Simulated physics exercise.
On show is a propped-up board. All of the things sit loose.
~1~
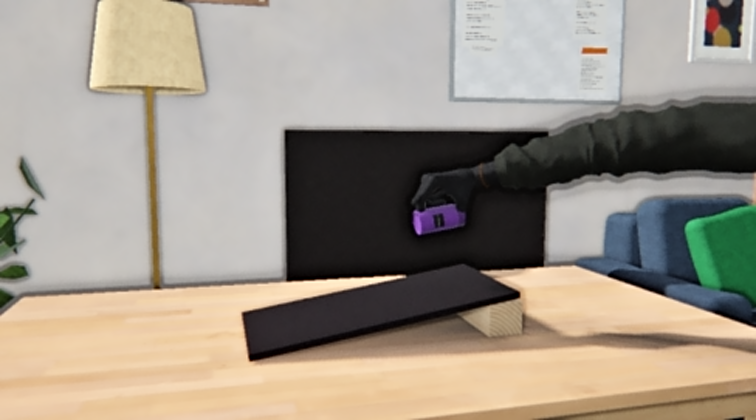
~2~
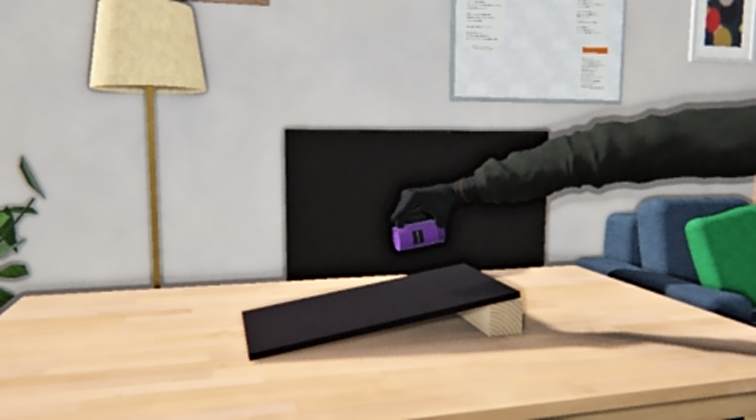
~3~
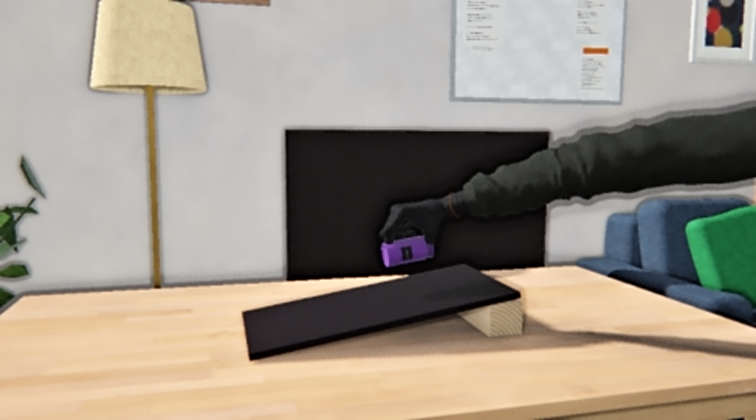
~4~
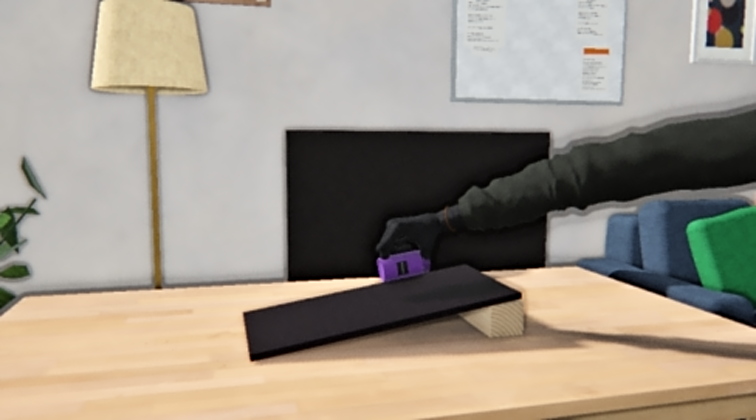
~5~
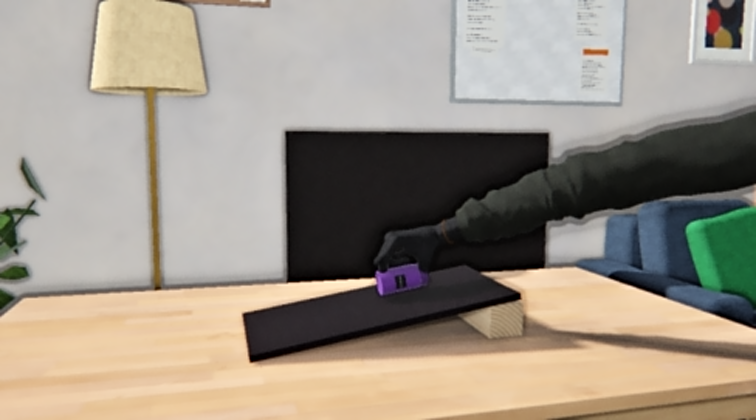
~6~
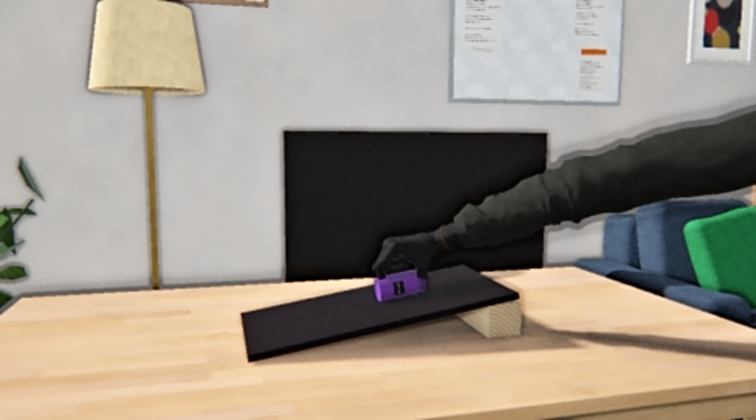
Purple shaker held by a black-gloved hand moving down and slightly left onto a propped-up black board on a wooden table.
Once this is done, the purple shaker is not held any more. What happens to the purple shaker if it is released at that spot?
It sits still.
Then, 0.30 s later than the last frame, all is still.
Then, 0.70 s later than the last frame, purple shaker resting near (400, 285).
When it is over, it is as before. End places, in pixels of the last picture, purple shaker near (400, 285). The purple shaker stays where it is put.
